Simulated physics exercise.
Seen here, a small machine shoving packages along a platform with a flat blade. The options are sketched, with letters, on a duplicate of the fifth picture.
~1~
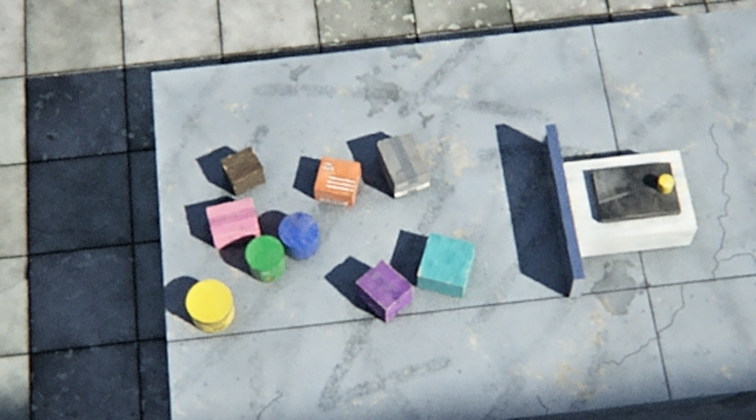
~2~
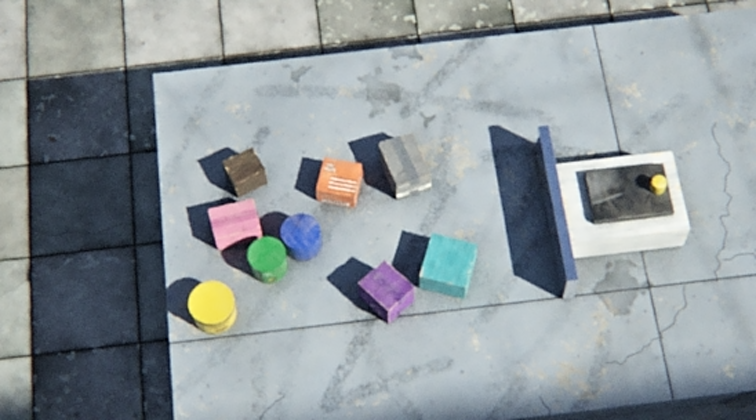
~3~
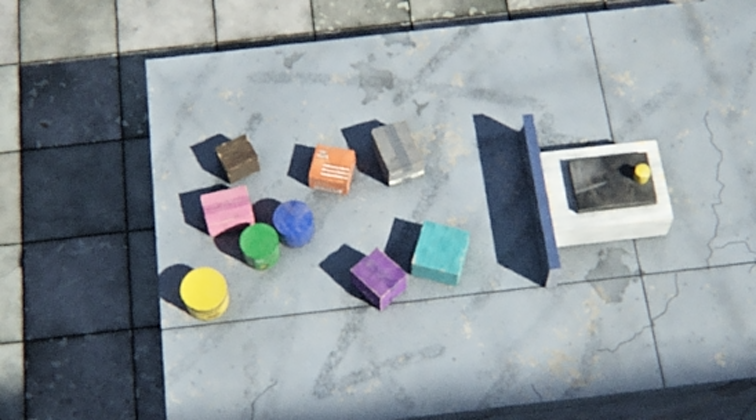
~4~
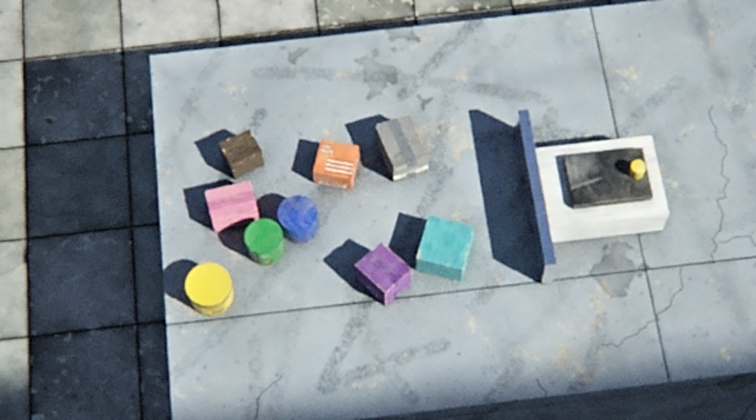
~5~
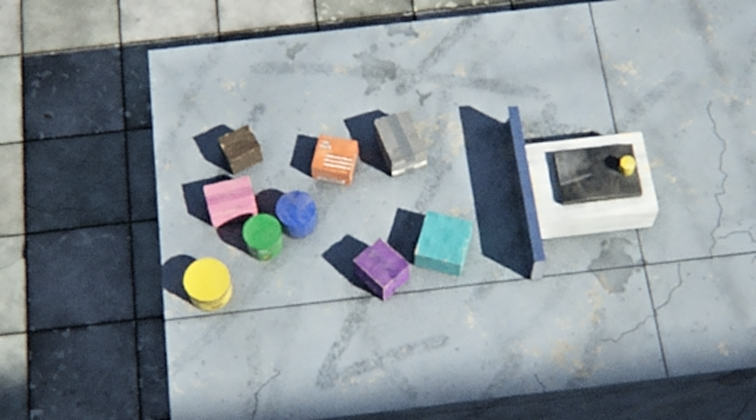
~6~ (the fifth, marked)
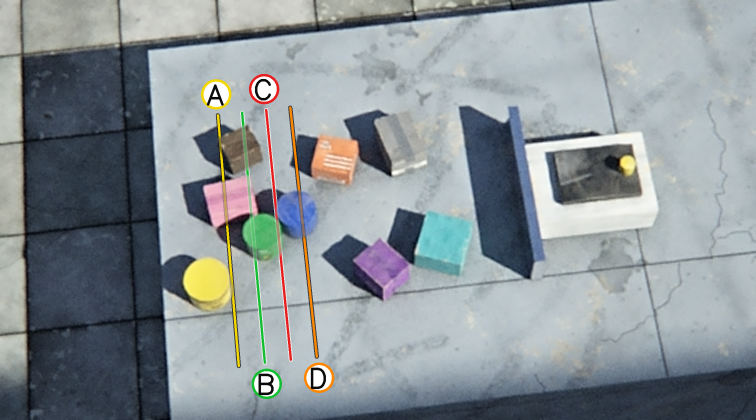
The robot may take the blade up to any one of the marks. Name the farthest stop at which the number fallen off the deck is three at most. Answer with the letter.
Up to line A.
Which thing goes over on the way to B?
It is the yellow pail.
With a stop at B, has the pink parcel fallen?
By then, no.
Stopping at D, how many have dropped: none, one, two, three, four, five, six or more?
In all, none.
On the copy, A at (228, 236); B at (253, 233); C at (278, 230); D at (303, 227).
On A. First, robot (484, 186); purple box (356, 277); grey box (385, 144).
Then, robot (377, 199); black crate (209, 147); pink parcel (215, 209).
Finally, robot (295, 208); yellow pail over the edge; pink parcel over the edge; two fallen.
By contrast, B is within the limit but short; C is within the limit but short; D is within the limit but short.
